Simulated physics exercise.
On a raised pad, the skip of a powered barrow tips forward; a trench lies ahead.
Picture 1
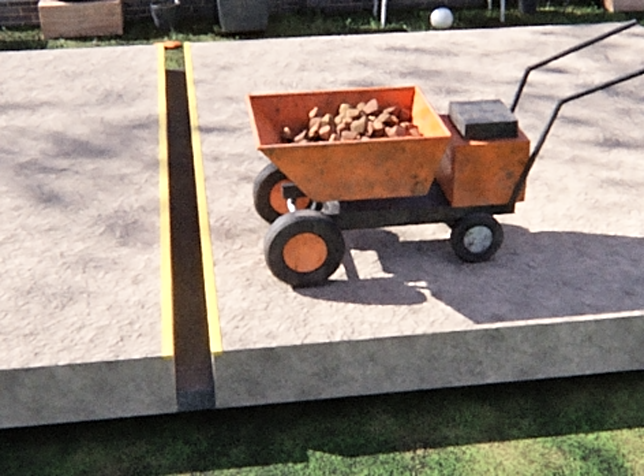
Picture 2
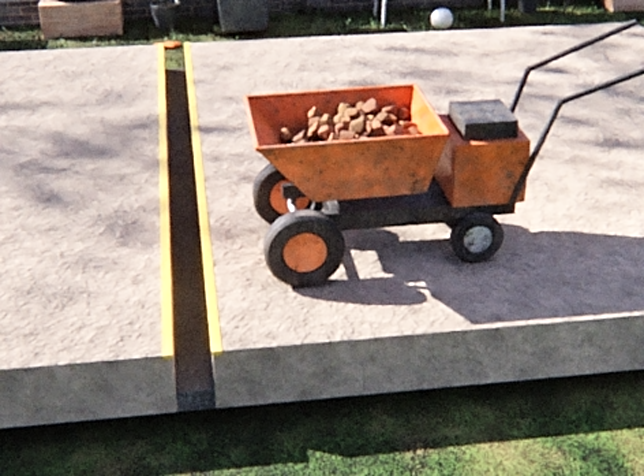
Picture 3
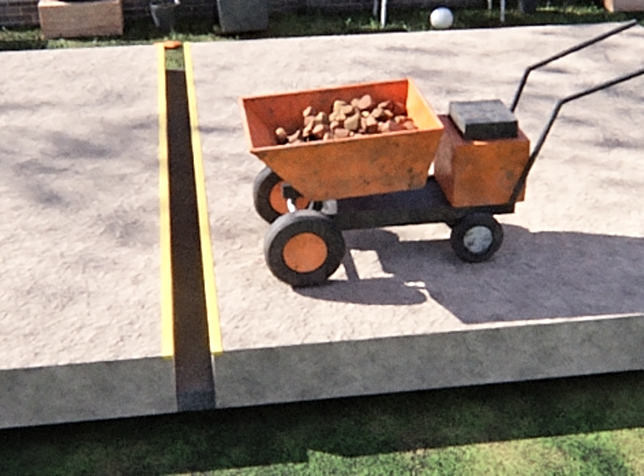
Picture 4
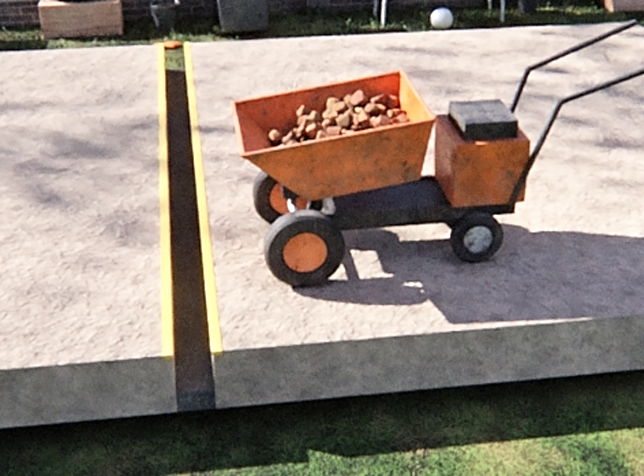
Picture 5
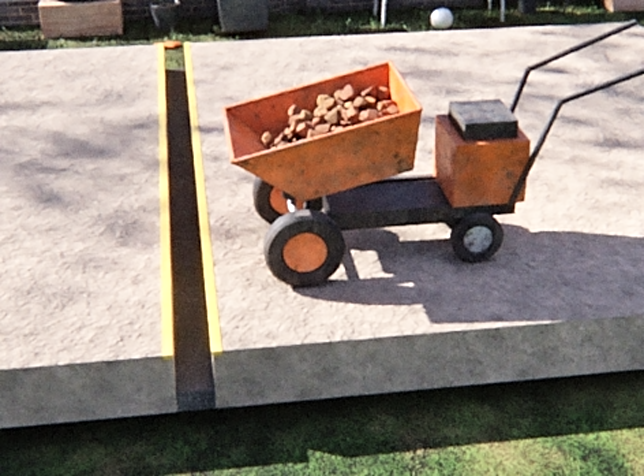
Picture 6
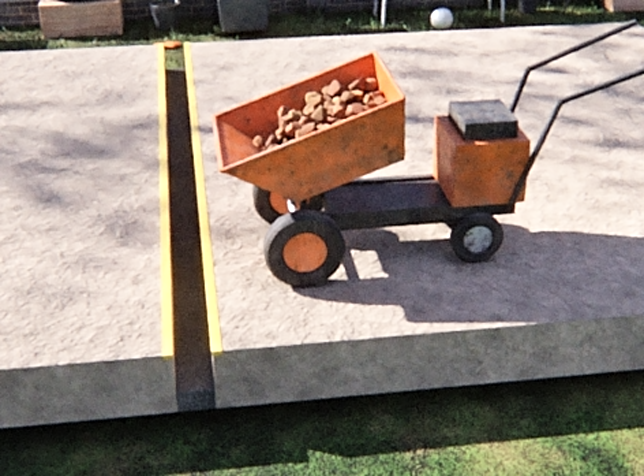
On a raised pad, the barrow's orange skip of brown clods tilts forward toward the left.
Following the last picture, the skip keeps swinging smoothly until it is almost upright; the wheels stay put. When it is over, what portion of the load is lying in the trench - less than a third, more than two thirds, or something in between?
I predict a trench share smaller than one third.
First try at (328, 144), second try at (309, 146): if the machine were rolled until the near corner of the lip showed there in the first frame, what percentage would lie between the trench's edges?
Roughly 50 per cent at the first spot and 60 per cent at the second.
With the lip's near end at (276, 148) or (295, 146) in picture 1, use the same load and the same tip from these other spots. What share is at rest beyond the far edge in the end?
Position 1 near 50 %, position 2 near 20 %.
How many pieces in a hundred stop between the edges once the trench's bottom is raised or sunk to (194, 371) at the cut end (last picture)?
10 %.
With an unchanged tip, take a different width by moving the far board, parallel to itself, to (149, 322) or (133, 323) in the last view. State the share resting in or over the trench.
First try: About 50 %; second try: About 80 %.
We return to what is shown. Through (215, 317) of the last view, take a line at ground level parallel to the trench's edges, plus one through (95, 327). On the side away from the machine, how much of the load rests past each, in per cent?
First some 80, then 20 per cent.
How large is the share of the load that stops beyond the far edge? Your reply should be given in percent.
65 %.
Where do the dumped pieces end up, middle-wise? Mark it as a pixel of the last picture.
Around (130, 261).
Shortly afterwards, skip tipped steeply; the whole lot in the skip.
Next, skip tipped right over; the bulk in the skip; only a few in or heaped over the trench; near a quarter beyond it; only a few falling.
Some moments later, skip tipped right over; near a quarter in the skip; a little in or heaped over the trench; near two thirds beyond it.
In the end, skip tipped right over; near a quarter in the skip; a little in or heaped over the trench; near two thirds beyond it.
